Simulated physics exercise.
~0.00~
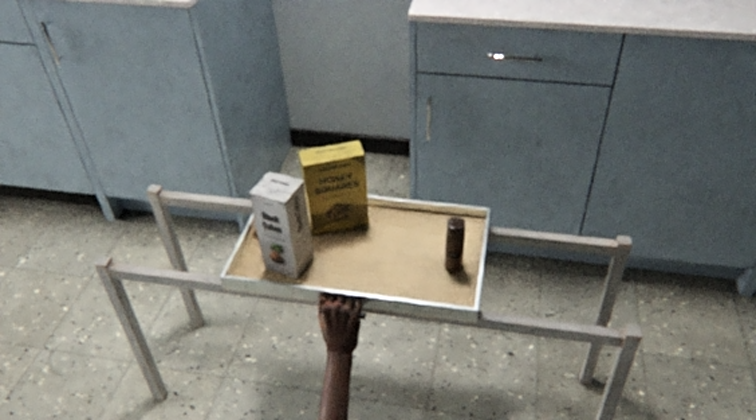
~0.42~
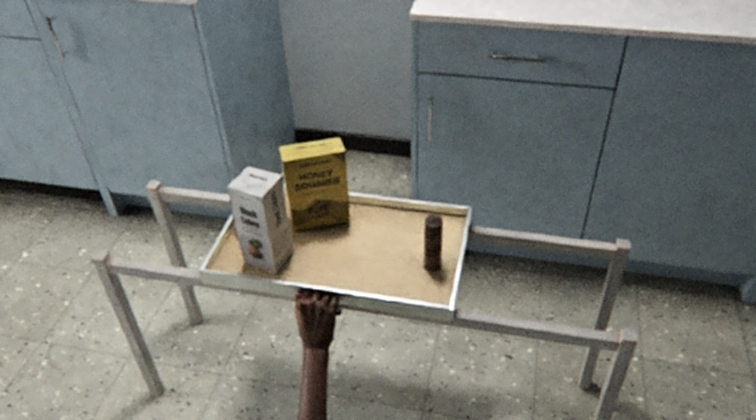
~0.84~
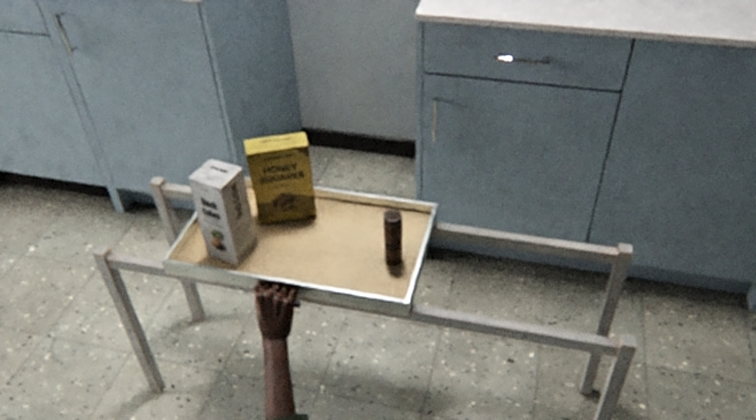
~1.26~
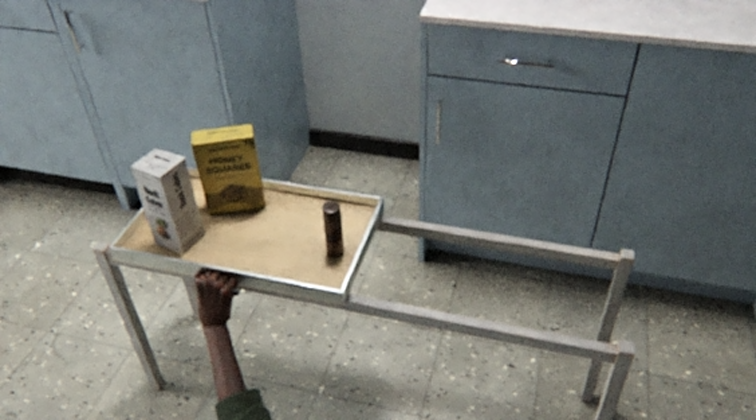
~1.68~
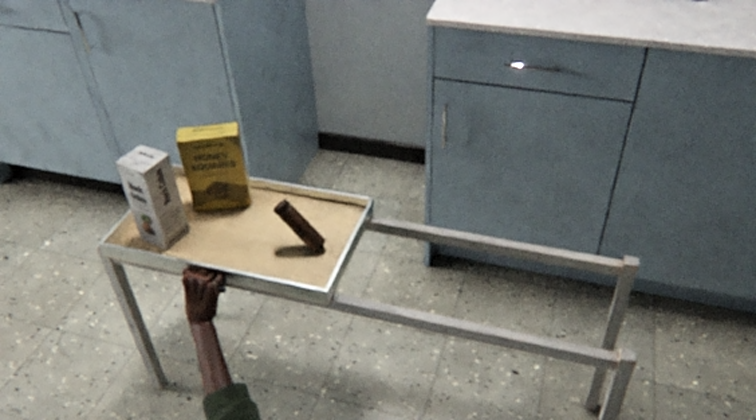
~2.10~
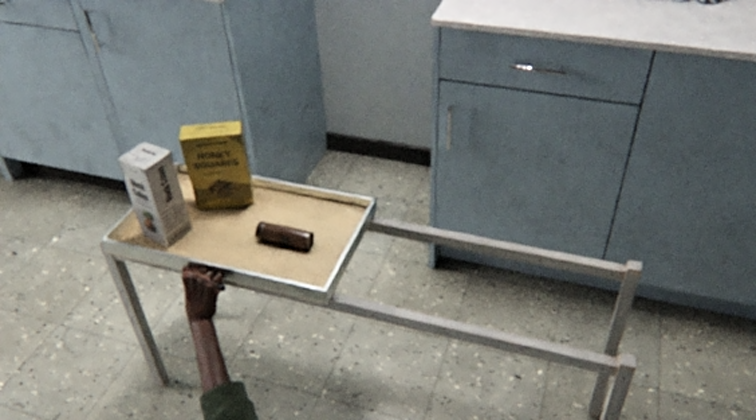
A hand slides the tray left until it stops, and the brown shaker topples over.
